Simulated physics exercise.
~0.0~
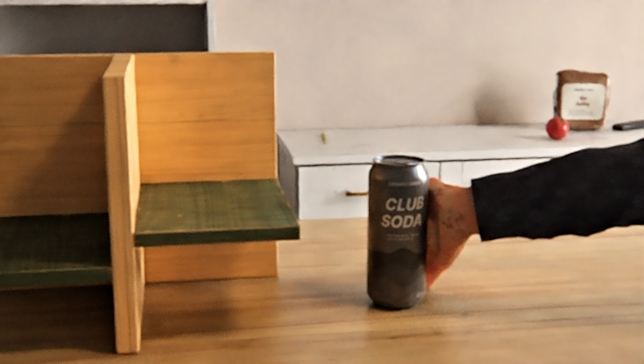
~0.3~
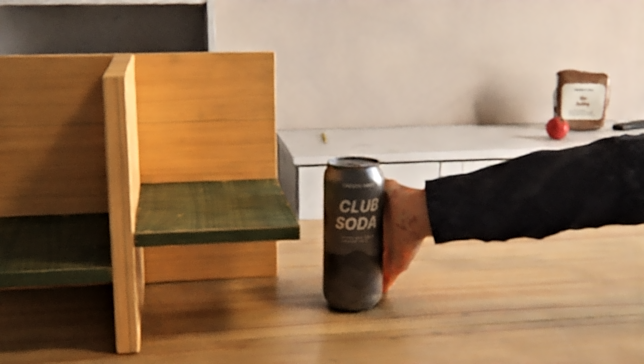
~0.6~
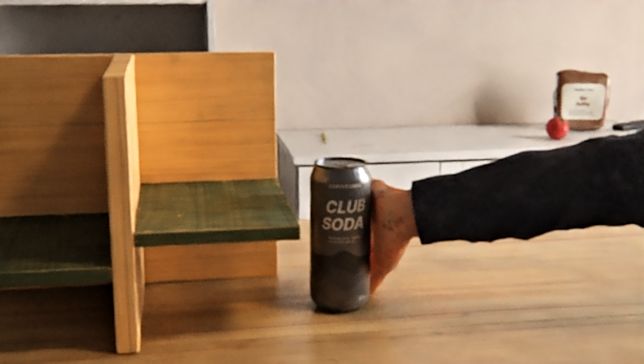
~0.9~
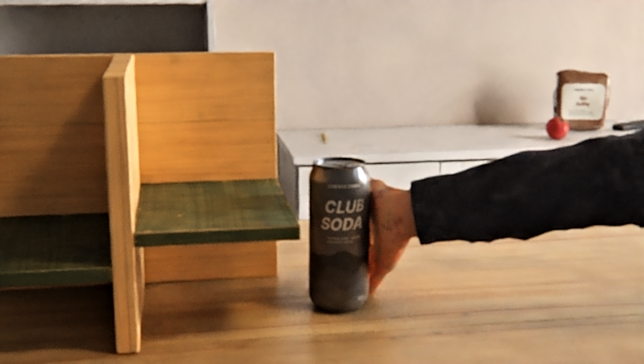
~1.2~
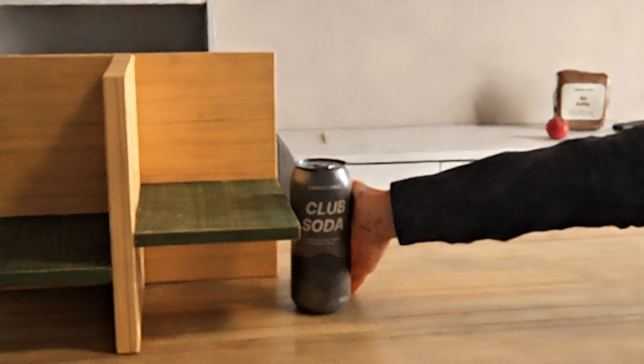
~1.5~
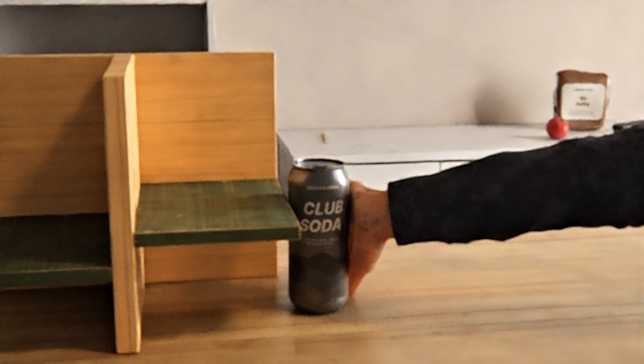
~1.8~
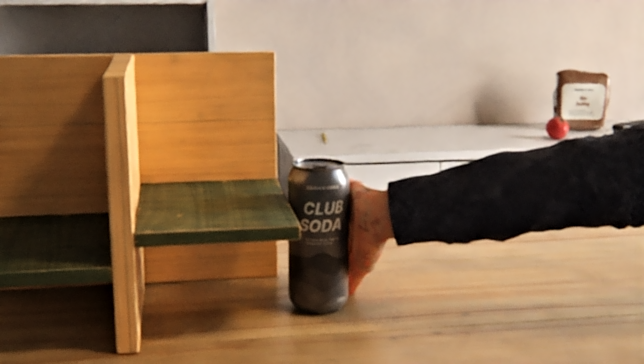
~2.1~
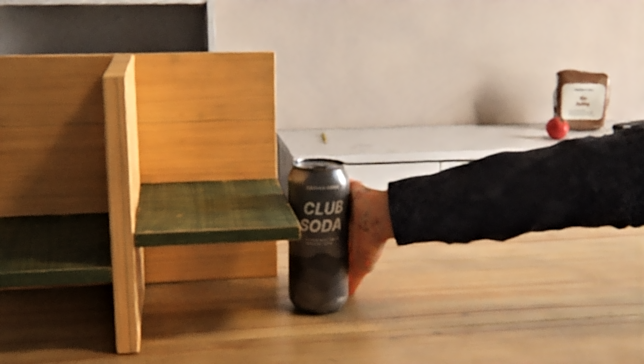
A grey can of club soda, upright on a wooden table, is pushed left by a dark-sleeved arm toward a small wooden rack with green shelves, pausing briefly on the way, then catches on the shelf's edge and stays there, still held by the hand.
